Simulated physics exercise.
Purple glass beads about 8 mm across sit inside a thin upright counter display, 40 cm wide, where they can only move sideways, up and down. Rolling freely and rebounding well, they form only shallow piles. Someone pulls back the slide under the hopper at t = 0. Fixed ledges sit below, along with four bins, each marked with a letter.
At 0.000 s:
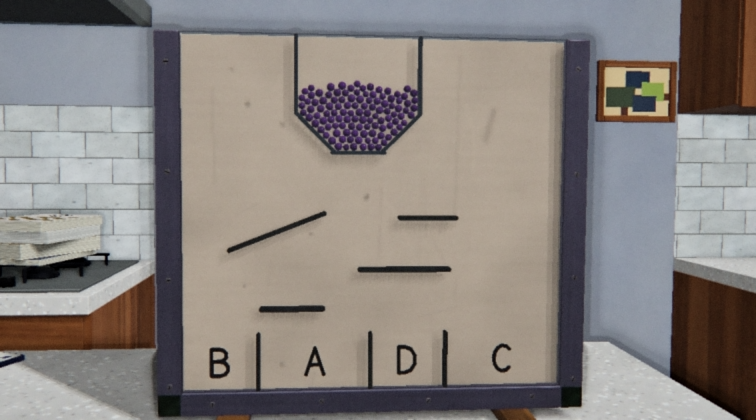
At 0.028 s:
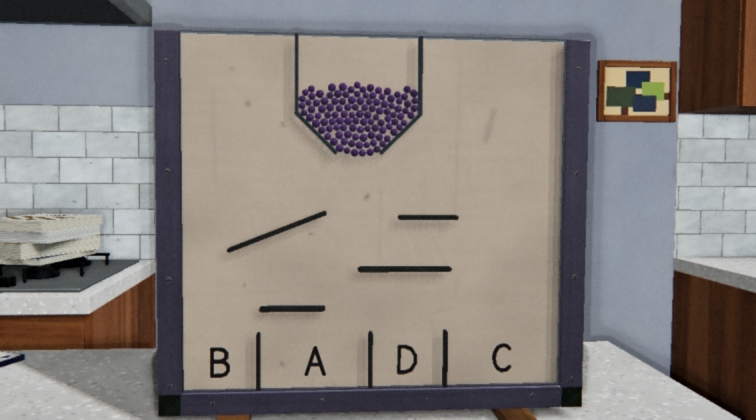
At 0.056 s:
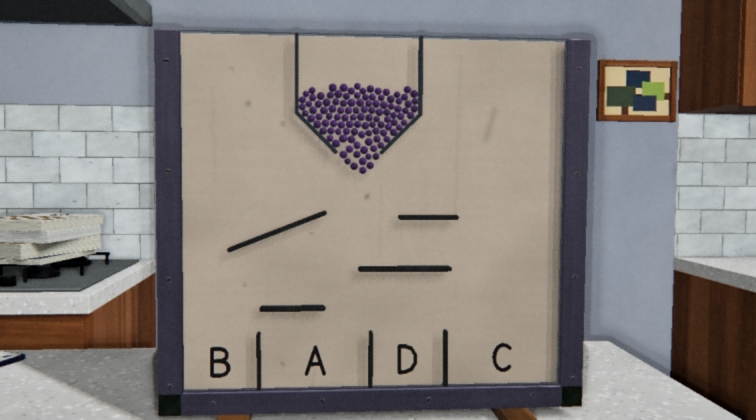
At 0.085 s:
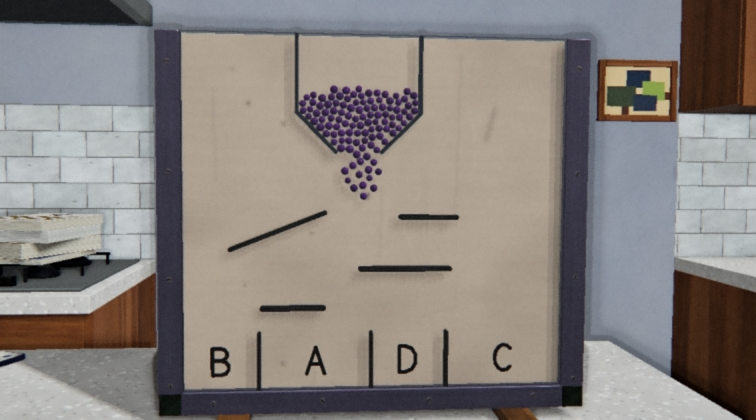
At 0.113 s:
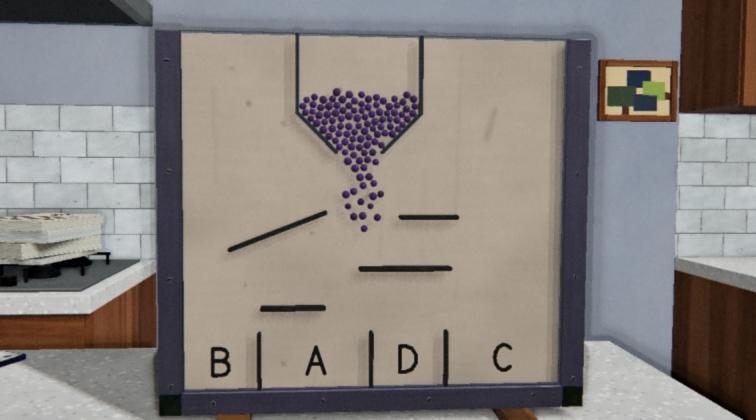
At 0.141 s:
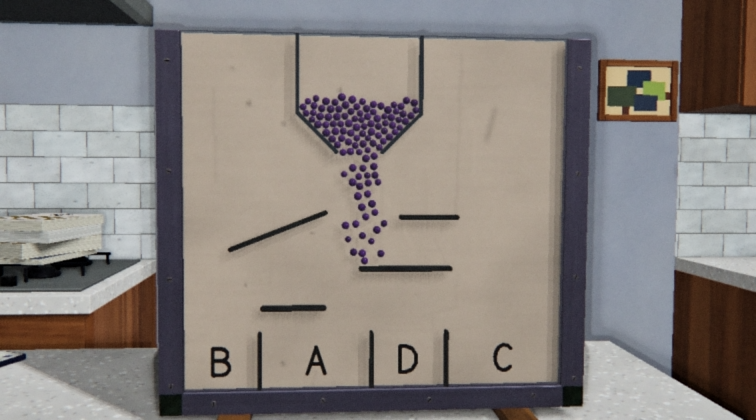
Purple beads poured from the opened bottom of a hopper in an upright display, dropping in a loose stream between a slanted ledge and a short flat one, until the lowest reached another flat ledge.
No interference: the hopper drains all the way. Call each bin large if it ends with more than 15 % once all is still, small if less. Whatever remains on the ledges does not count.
Bin A: Large; bin B: Large; bin C: Large; bin D: Small.
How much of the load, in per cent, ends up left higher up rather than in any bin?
About 10 per cent.
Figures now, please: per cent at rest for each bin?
In order: Bin A 30, bin B 30, bin C 30, bin D 0.
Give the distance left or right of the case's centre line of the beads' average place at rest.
Left side, about 2 cm off centre.
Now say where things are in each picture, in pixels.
In the first frame, gate shut, about 110 beads in the hopper; its mouth (335, 153) to (381, 153); A (315, 361), B (220, 363), C (502, 358), D (407, 360).
In the second frame, 2 out; lowest bead (362, 153).
In the third frame, 9 out; lowest bead (363, 170).
In the fourth frame, 15 out; lowest bead (363, 196).
In the fifth frame, 25 out; lowest bead (364, 229).
In the sixth frame, 32 out; lowest bead (365, 261); ledges level (361, 269) to (450, 268), level (401, 217) to (457, 217), slope (231, 250) to (325, 213), level (263, 309) to (324, 308).
After 0.24 s, 50 % have left the hopper; down in the bins, A 5 %.
After 0.34 s, 75 % have left the hopper; down in the bins, A 10 %.
After 0.55 s, 100 % have left the hopper; down in the bins, A 25 %, B 10 %, C 10 %.
All still by 2.0 s, A 30 %, B 30 %, C 30 %, D 0 %, left higher up 10 %.
